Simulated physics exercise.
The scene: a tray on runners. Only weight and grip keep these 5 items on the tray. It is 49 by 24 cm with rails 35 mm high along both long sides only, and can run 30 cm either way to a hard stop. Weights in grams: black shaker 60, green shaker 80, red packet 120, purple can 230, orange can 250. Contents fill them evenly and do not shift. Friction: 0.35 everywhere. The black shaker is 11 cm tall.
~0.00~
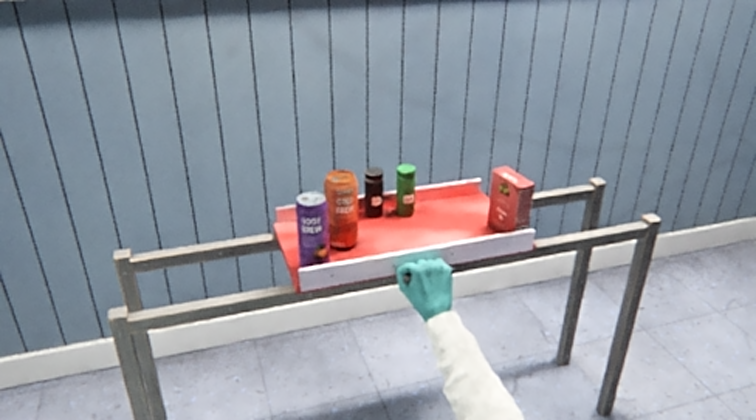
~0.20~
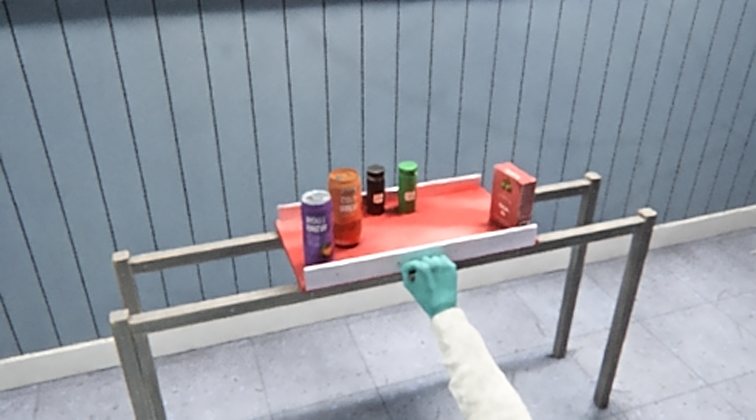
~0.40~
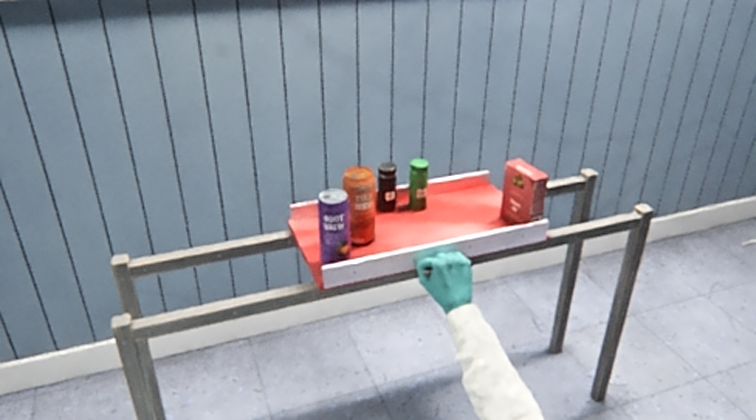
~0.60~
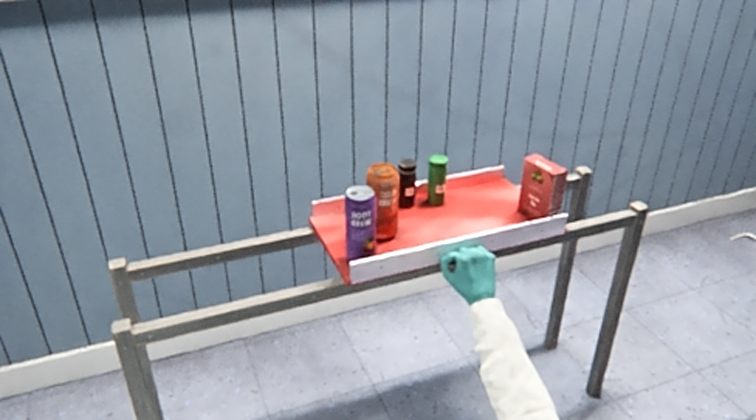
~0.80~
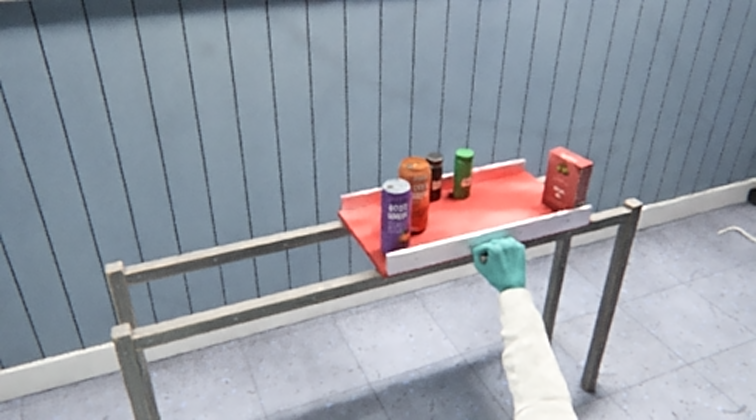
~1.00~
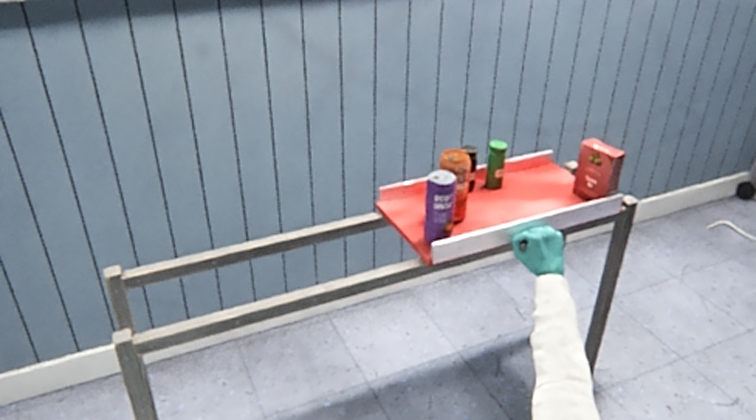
In this clip, a teal-gloved hand at the front edge of a red tray holding two cans, two shakers and a red packet moves right with it as the tray slides along metal rails, slowly at first, then faster.
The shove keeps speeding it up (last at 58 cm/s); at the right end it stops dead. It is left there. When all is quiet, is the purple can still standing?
The purple can keeps standing.
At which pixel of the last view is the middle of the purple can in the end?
At about (471, 202).
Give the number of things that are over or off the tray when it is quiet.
1 of them.
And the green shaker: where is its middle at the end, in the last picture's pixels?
Around (522, 160).
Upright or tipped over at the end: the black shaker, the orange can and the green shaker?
The black shaker stays upright; the orange can keeps standing; the green shaker keeps standing.
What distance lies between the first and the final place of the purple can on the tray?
Some 4 cm.
After 1.20 s, tray 30 cm right; red packet now off the tray; purple can moved 4 cm near (471, 202); green shaker moved 4 cm.
After 1.50 s, tray 30 cm right; purple can moved 4 cm near (471, 202); green shaker moved 4 cm; black shaker moved 4 cm.
In the end (1.9 s), off the tray and tipped over, red packet; the other 4 under 5 cm from the start. In the last view, purple can near (471, 202).
